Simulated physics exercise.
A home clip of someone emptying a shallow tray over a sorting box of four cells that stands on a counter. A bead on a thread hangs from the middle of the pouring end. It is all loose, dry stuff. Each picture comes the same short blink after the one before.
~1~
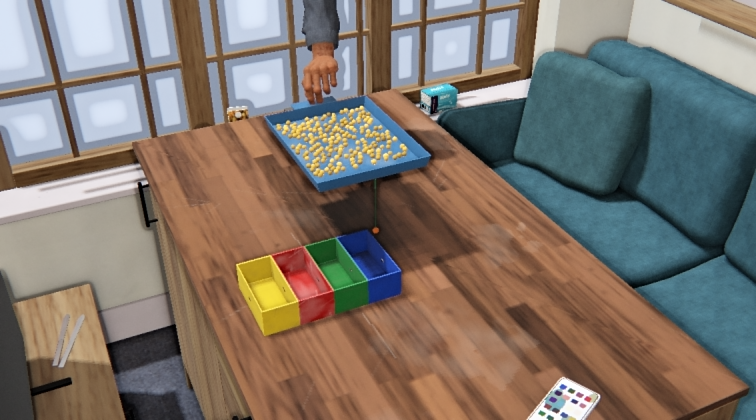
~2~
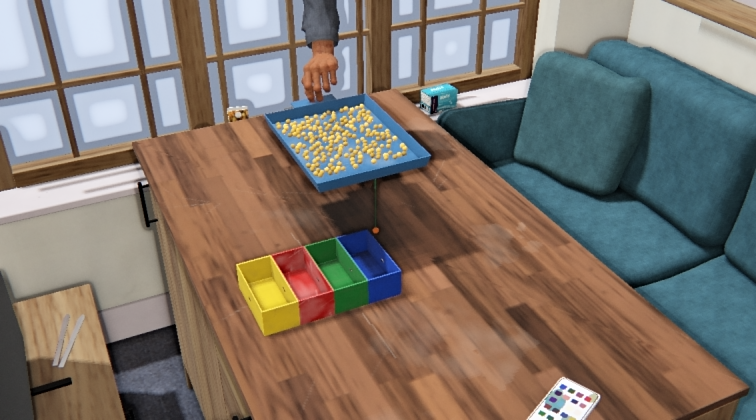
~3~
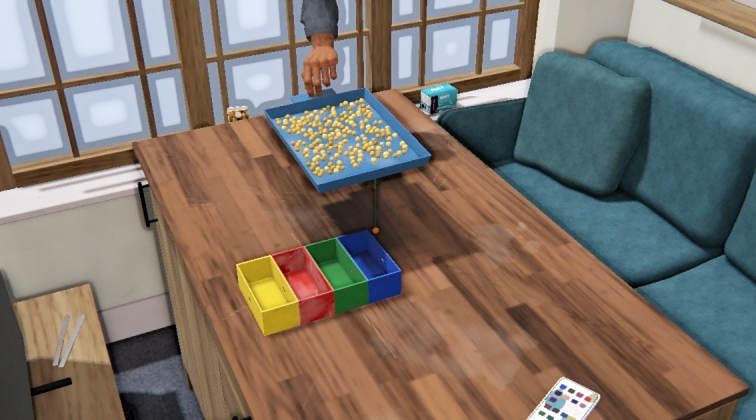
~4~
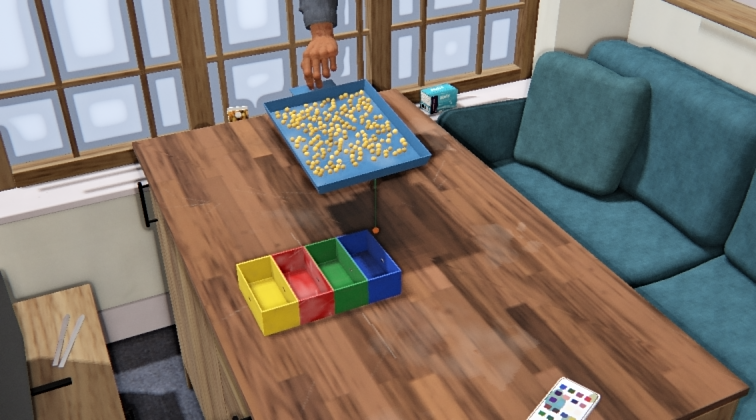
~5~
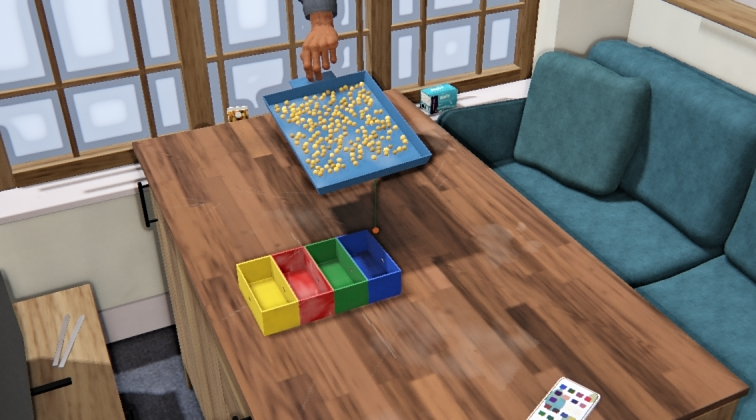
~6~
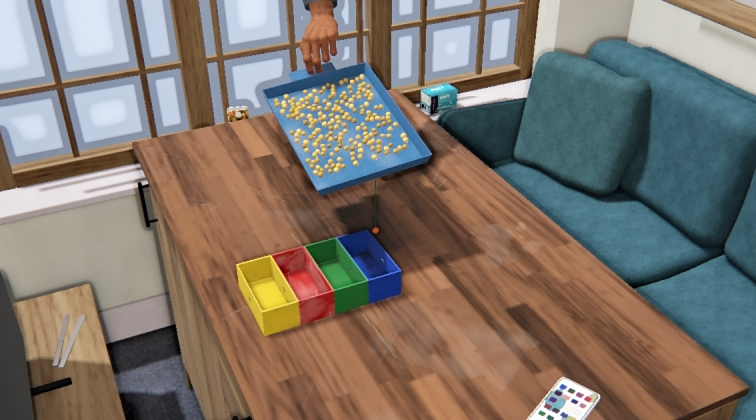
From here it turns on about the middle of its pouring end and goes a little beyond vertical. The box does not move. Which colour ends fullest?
It favours the green compartment.
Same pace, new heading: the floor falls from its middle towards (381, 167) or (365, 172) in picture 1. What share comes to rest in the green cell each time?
The first gives 0 %, the second 30 %.
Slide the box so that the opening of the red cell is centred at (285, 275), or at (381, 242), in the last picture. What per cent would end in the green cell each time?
The first gives 40 %, the second 0 %.
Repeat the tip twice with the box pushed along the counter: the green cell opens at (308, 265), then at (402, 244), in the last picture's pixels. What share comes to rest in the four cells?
About 70 and 90 per cent.
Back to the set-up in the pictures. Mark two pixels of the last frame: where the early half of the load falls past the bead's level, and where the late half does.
Around (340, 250) and then (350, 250).
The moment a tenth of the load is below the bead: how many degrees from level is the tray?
Around 75° of tilt.
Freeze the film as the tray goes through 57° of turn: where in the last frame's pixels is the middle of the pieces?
Near (347, 172).
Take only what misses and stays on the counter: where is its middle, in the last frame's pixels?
At about (410, 281).
Soon, tray tipped steeply; nearly all on the tray; a small part falling or outside the box.
A while on, tray tipped right over; most on the tray; a small part in the green cell; a stray few in the blue cell; a stray few in the red cell; a stray few falling or outside the box.
Towards the end, tray tipped past a quarter turn; about two thirds in the green cell; about a third in the blue cell; a stray few in the red cell; a small part falling or outside the box.
Finally, tray tipped past a quarter turn; about two thirds in the green cell; about a third in the blue cell; a stray few in the red cell; none in the yellow cell; a small part outside the box.
